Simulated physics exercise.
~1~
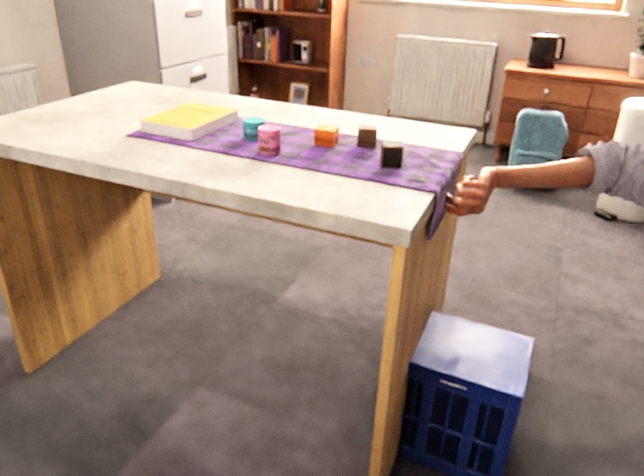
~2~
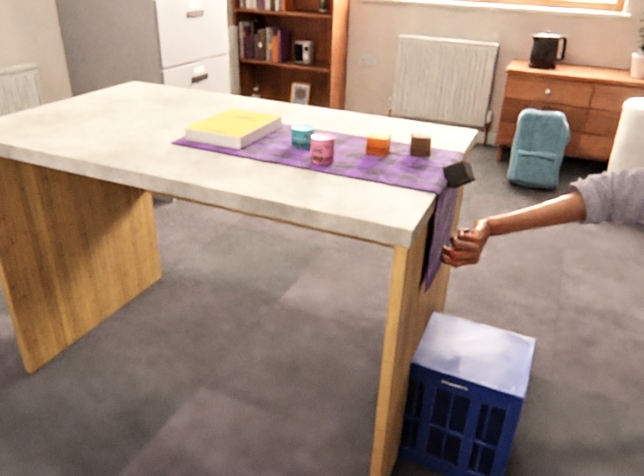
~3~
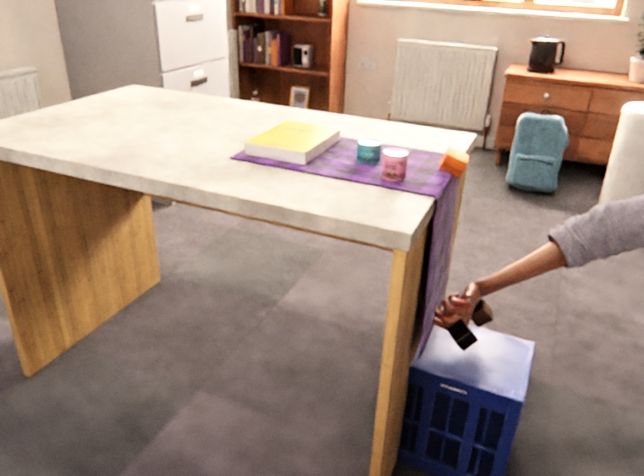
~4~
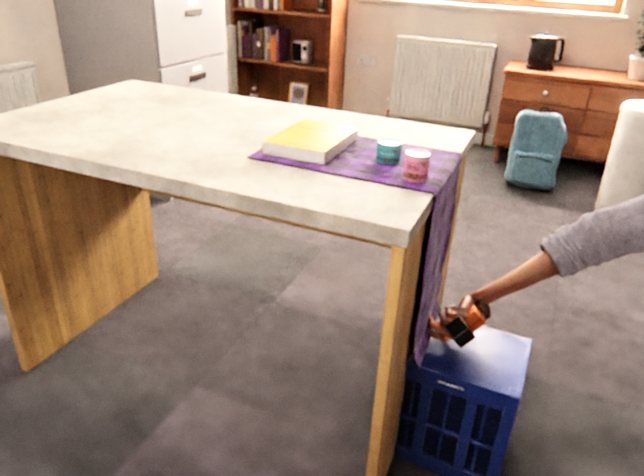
Hand pulling a purple runner down toward a blue crate, black, brown and orange cubes sliding off the desk in turn.
